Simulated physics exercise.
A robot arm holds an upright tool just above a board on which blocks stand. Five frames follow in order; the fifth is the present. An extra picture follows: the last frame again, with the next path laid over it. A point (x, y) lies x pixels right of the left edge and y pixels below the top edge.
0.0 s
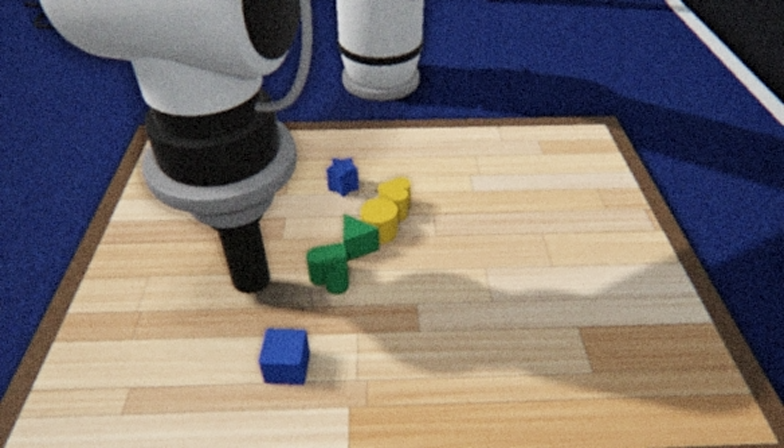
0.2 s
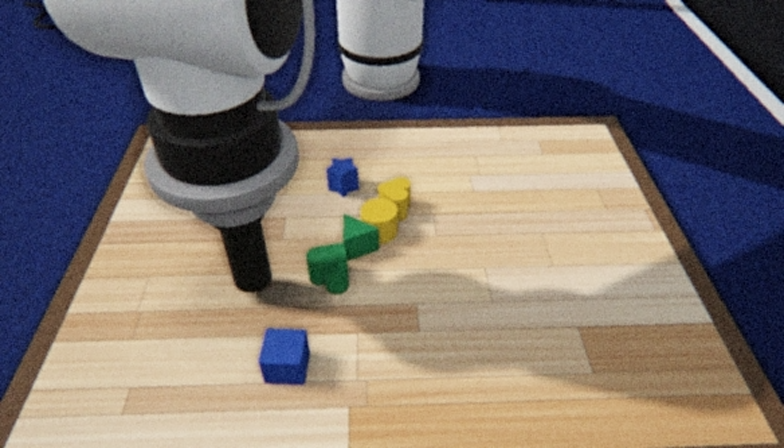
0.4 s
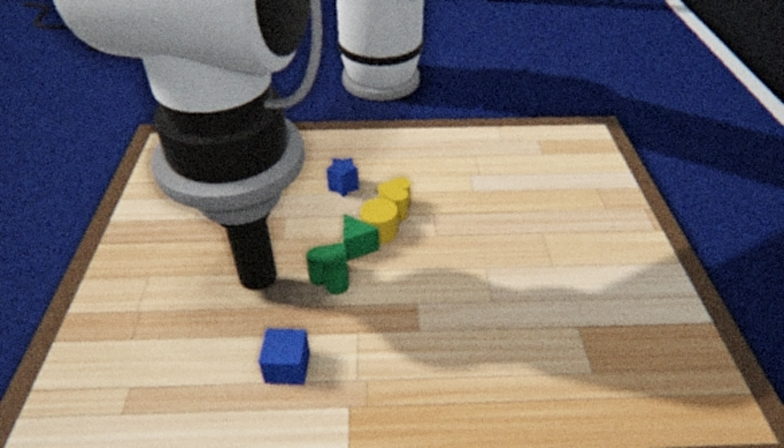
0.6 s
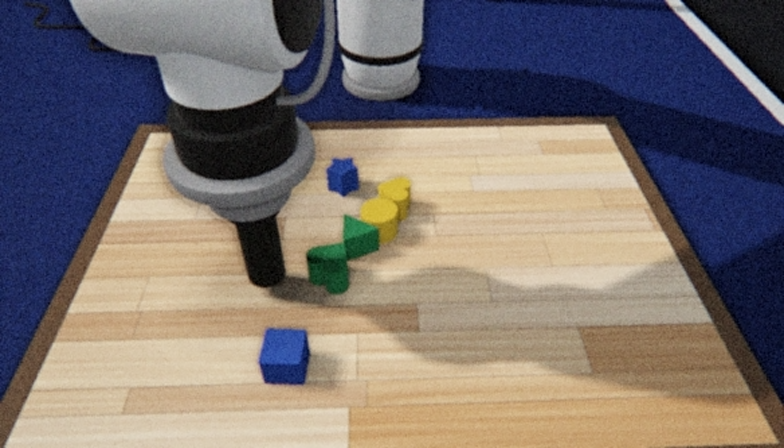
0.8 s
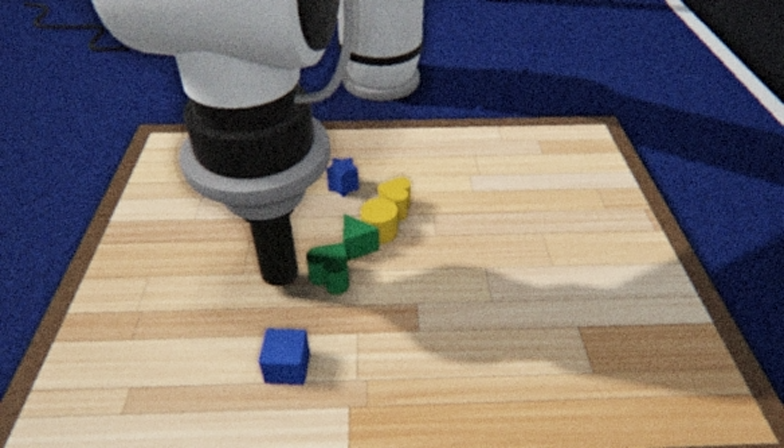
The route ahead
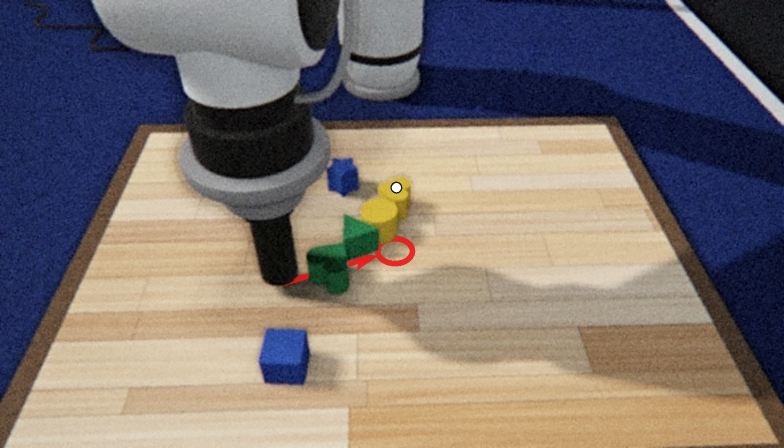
A robot arm holding a dark upright tool over a wooden board slides it slowly a short way to the right, toward a green heart block. The tool ends just left of that block, while the green and yellow blocks and the blue pieces all stay where they are.
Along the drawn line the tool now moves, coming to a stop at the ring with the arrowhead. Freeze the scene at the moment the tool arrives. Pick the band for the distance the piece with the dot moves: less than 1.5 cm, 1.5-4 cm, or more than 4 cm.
I reckon it covers between 1.5 and 4 cm.
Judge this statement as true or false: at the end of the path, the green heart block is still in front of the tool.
That claim is false.
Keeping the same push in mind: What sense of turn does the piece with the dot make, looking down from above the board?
Looking down: Anticlockwise.
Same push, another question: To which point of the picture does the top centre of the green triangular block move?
Most likely (407, 210).
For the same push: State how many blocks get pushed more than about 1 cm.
The push moves three or more blocks more than 1 cm.
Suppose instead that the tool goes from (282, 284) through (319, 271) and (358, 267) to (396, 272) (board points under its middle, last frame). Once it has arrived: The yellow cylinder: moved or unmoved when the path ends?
It is carried off its spot.
The line goes in a line from (282, 284) to (395, 251); the dot is on the yellow heart block.
On the path given first. One third of the way, tool (320, 261); green heart block (358, 255), turned 30° clockwise.
Two thirds of the way, tool (359, 250); green heart block (383, 256), turned 90° clockwise; green triangular block (378, 217), turned 25° anticlockwise; yellow cylinder (392, 198); yellow heart block (403, 179), turned 25° anticlockwise.
At the end, tool (395, 240); green heart block (394, 255), turned 130° clockwise; green triangular block (407, 210), turned 55° anticlockwise; yellow cylinder (396, 192); yellow heart block (405, 173), turned 30° anticlockwise.
